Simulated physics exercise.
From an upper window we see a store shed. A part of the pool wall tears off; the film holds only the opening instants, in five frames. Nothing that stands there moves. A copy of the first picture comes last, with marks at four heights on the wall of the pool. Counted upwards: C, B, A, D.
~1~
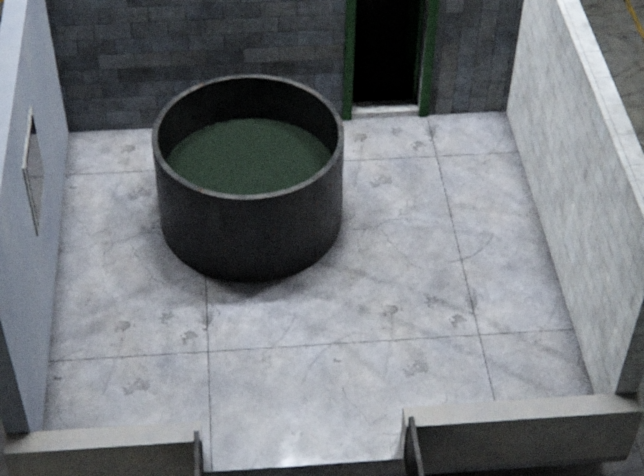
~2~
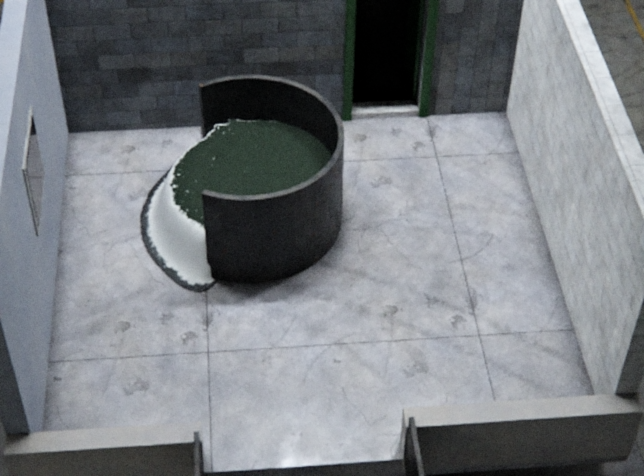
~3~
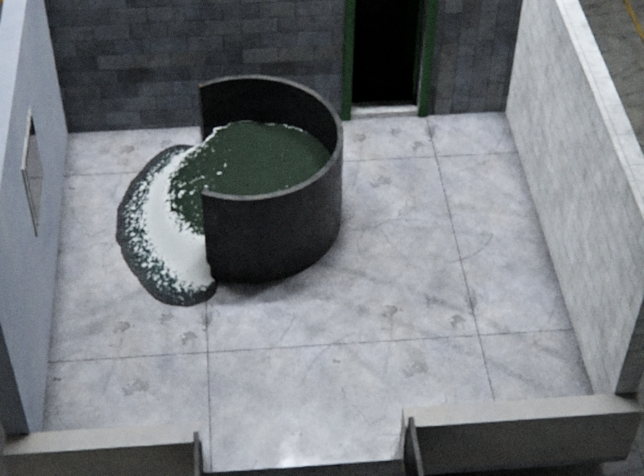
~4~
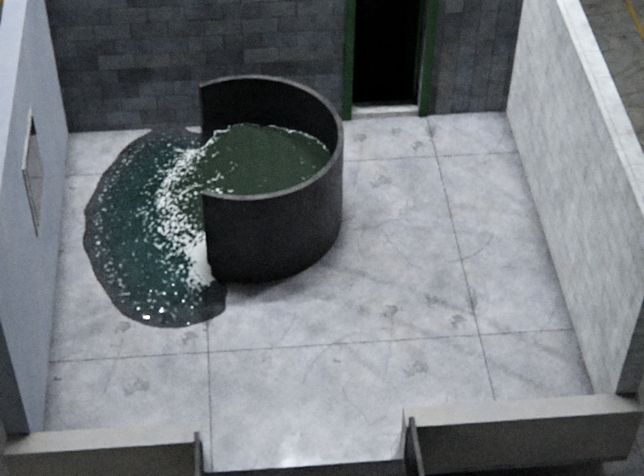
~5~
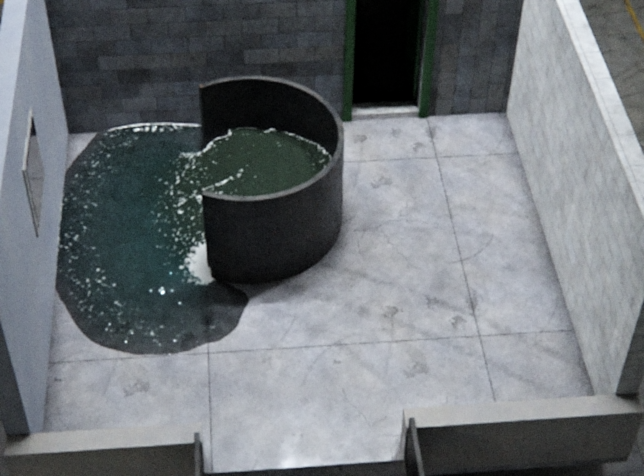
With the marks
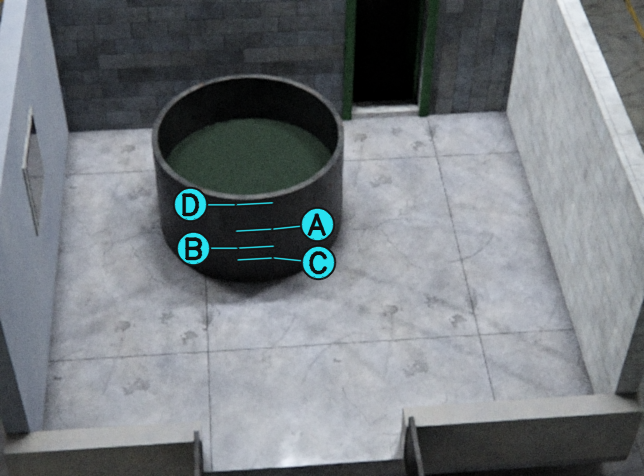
Store shed seen from above, with the left side of a round dark pool opening and water spreading across the pale floor.
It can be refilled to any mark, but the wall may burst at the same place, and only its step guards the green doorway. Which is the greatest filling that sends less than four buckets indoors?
The answer is mark A.
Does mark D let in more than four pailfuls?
Yes.
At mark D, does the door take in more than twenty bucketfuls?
No, it does not.
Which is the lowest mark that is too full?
That would be D.
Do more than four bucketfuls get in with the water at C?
No, that is safe.
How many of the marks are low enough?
Three of the four.
On the marked copy, A at (254, 230); B at (255, 247); C at (255, 258); D at (253, 203); from the bottom up C, B, A, D.
For mark A, a bucket or two gets in.
For mark B, nothing gets over.
For mark C, nothing gets over.
For mark D, about 11 bucketfuls get in.
